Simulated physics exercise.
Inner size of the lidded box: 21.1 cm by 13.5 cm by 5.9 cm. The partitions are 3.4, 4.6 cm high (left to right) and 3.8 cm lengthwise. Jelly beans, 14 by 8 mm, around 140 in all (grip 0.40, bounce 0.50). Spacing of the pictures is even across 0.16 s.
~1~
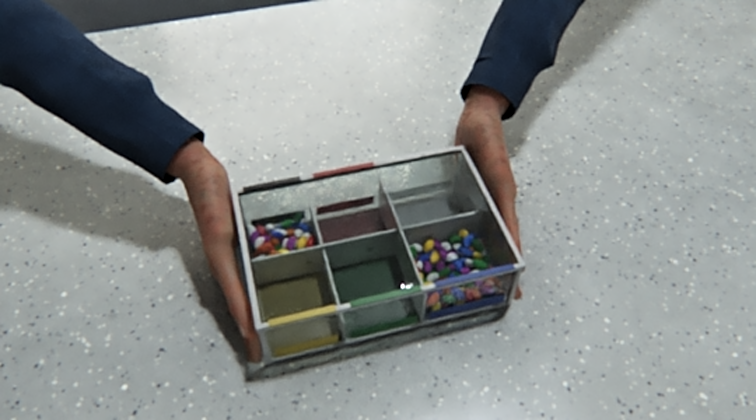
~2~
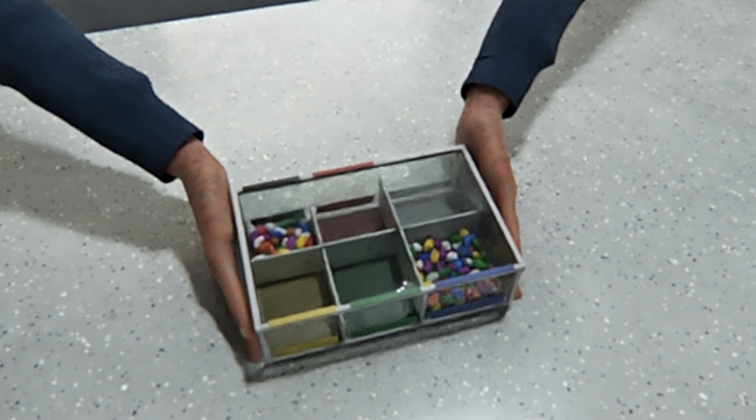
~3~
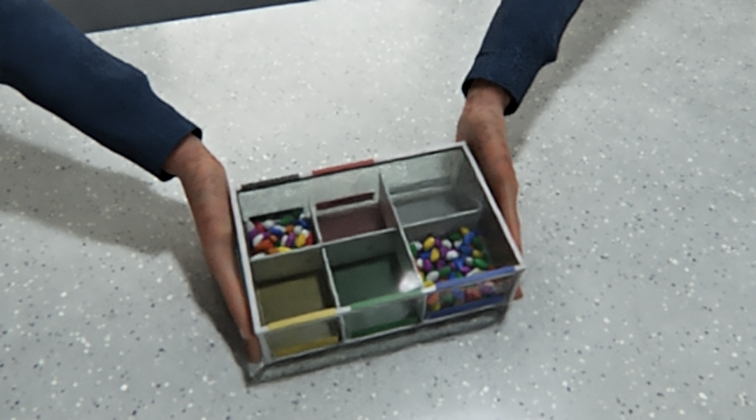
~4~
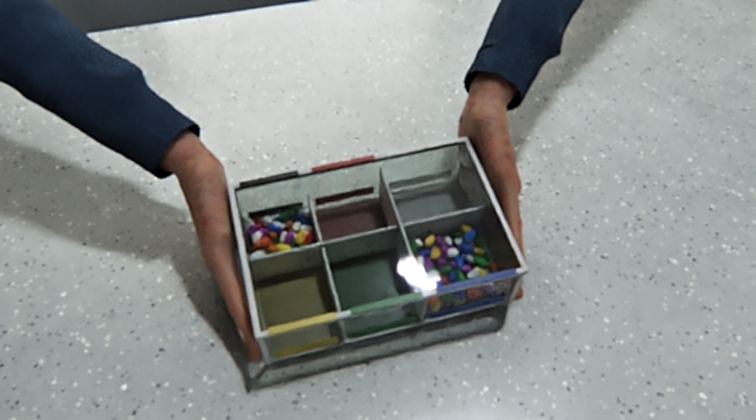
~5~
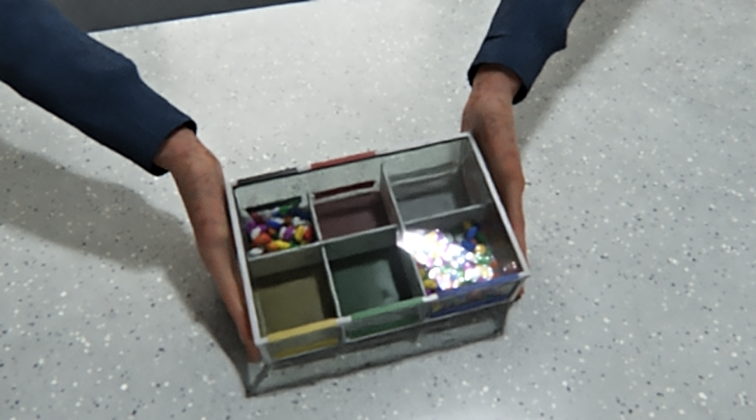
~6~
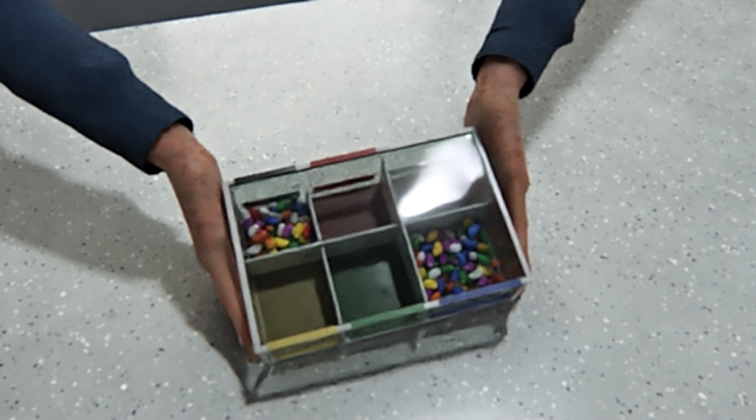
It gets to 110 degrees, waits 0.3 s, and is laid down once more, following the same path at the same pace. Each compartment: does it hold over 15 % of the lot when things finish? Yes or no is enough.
Red, no; blue, yes; green, no; yellow, yes; white, no; black, no.
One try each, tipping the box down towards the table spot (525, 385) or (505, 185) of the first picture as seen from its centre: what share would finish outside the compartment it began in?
I'd put it at about 40 per cent for the first tilt and about 45 per cent for the second.
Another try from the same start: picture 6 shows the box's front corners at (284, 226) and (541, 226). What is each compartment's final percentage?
Final shares: Red 25%, blue 45%, green 0%, yellow 0%, white 25%, black 5%.
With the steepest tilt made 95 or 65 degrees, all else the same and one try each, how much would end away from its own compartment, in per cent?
About 20 and 0 per cent.
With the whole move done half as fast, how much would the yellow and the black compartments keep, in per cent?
Yellow 40 %; black 0 %.
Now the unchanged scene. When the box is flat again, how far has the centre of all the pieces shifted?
3.0 cm, roughly.
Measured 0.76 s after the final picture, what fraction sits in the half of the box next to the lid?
I'd say around 70 percent of the pieces.
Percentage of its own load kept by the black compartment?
Around 30 percent stays put.
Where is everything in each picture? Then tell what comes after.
In the first picture, box tilt 0 degrees, front corners at (261, 325) and (519, 265); blue 60 %, black 40 %.
In the second picture, box tilt 1 degrees, front corners at (261, 326) and (519, 265).
In the third picture, box tilt 3 degrees, front corners at (261, 329) and (520, 266).
In the fourth picture, box tilt 6 degrees, front corners at (261, 333) and (522, 269), lowest corner left front.
In the fifth picture, box tilt 11 degrees, front corners at (260, 340) and (524, 273), lowest corner left front.
In the sixth picture, box tilt 16 degrees, front corners at (260, 347) and (526, 278), lowest corner left front; blue 60 %, black 40 %.
Then, 0.76 s after the last picture, tilt 110 degrees; blue 60 %, yellow 25 %, black 10 %.
Then, 1.27 s after the last picture, tilt 61 degrees; blue 60 %, yellow 25 %, black 10 %.
Then, 1.84 s after the last picture, tilt 0 degrees; blue 60 %, green 5 %, yellow 25 %, black 10 %.
In the end, red 0 %, blue 60 %, green 5 %, yellow 25 %, white 0 %, black 10 %.
